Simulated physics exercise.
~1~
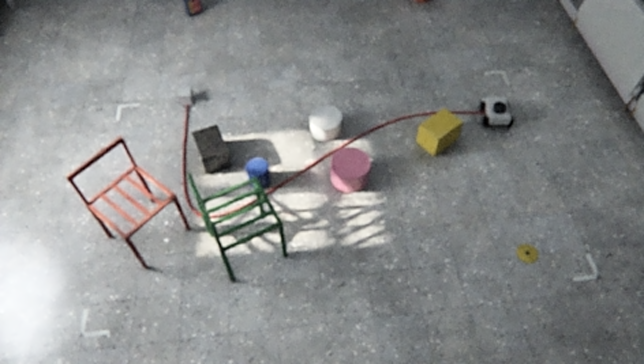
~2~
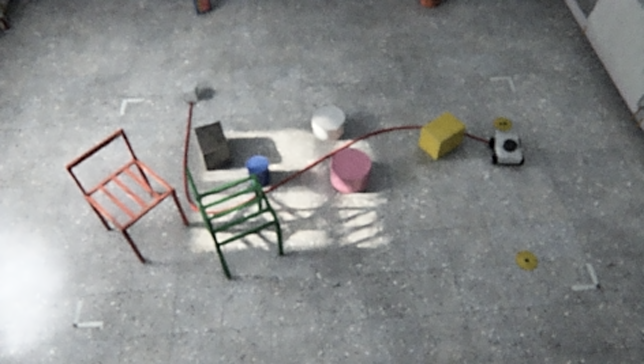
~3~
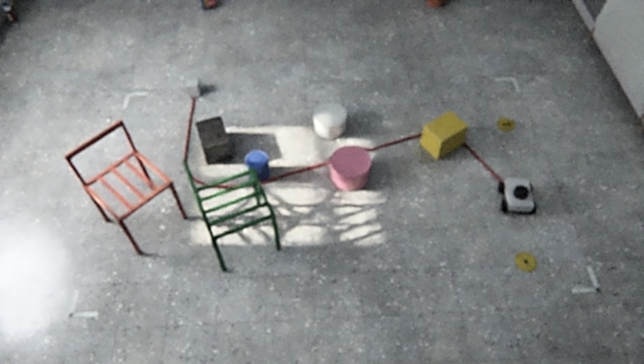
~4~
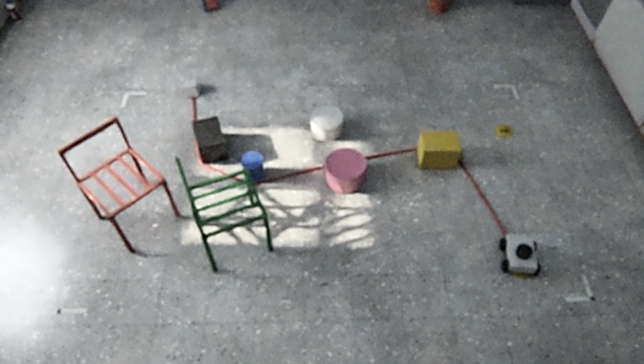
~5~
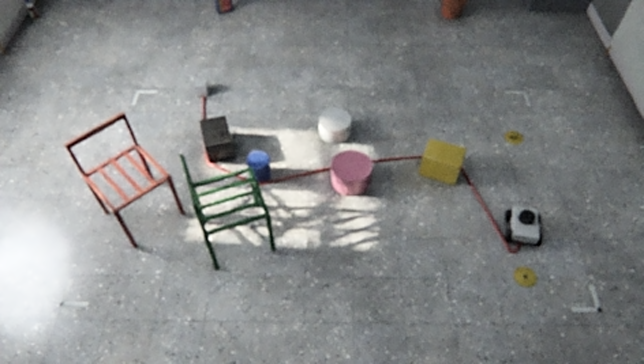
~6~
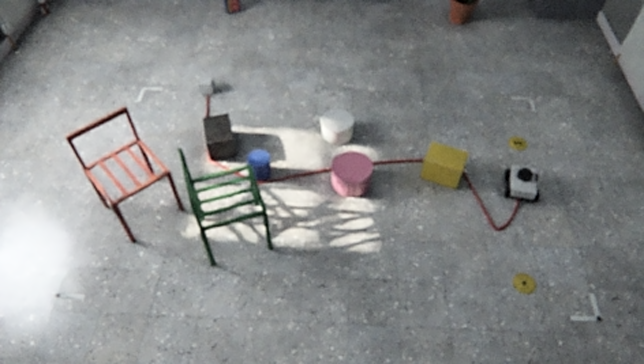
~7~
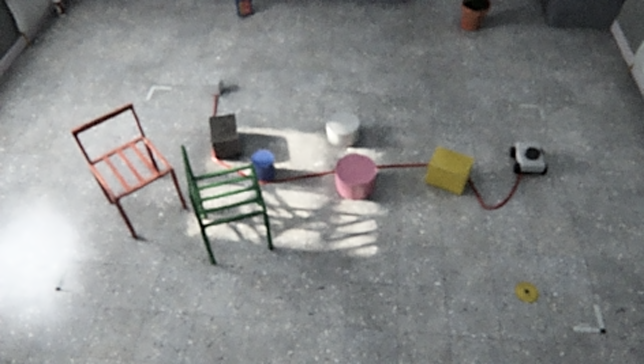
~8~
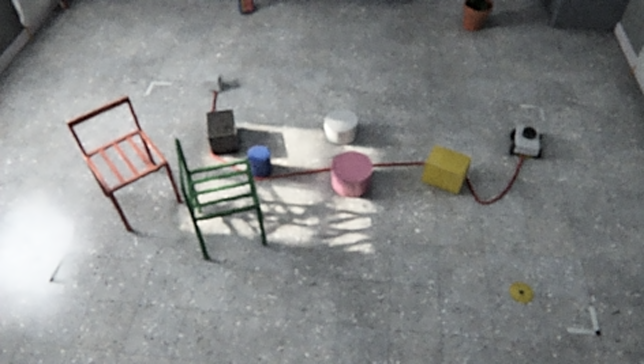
On a grey speckled floor, a little cart trailing a red lead rolls down, nudges a yellow crate slightly, then heads back up.
